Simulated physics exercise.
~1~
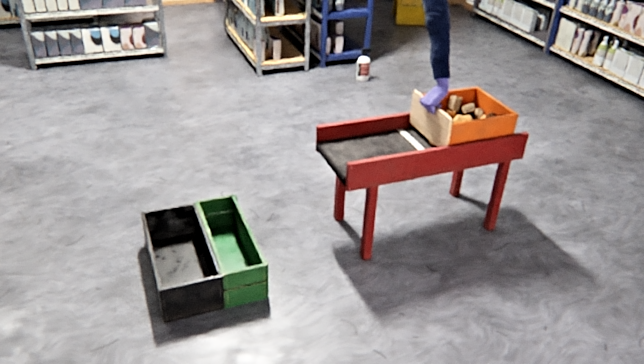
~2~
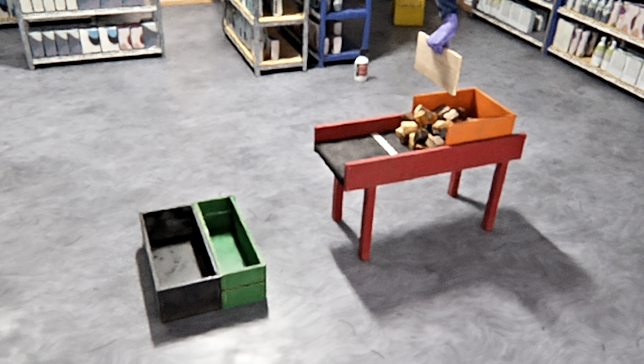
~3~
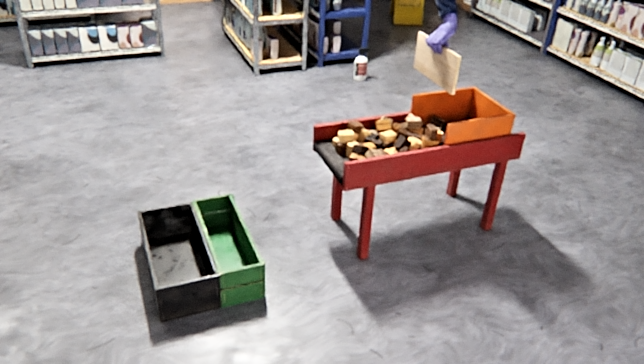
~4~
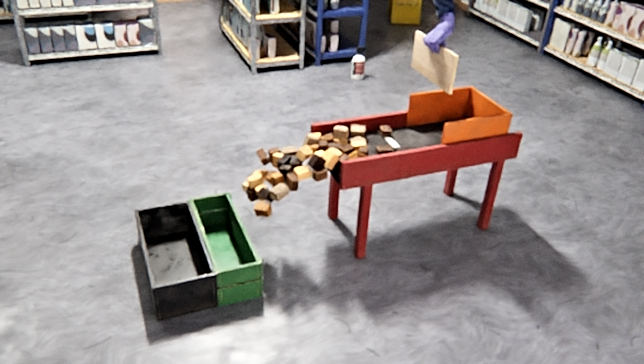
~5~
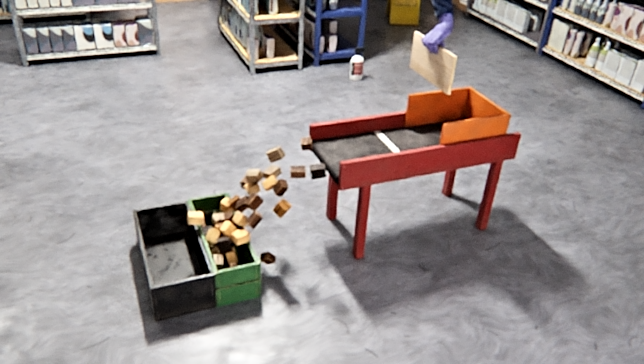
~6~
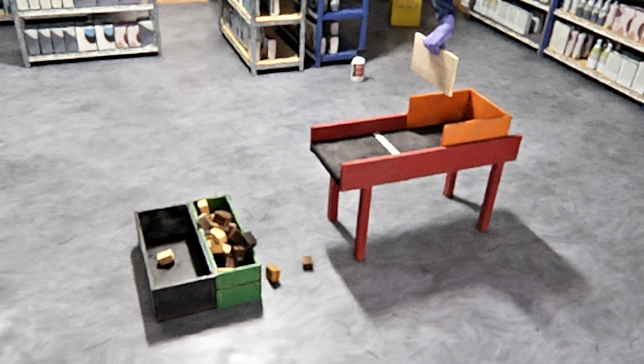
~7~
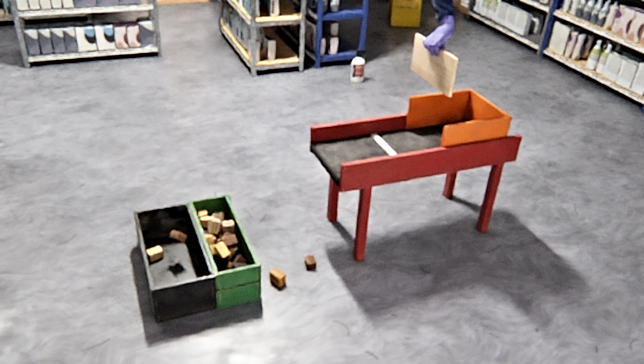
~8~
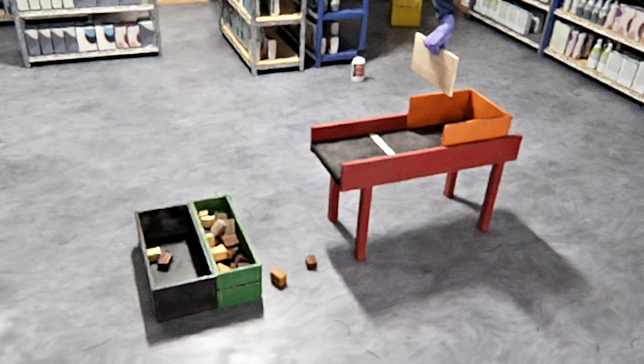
Wooden blocks ride left off a belt and drop, mostly into the green box.
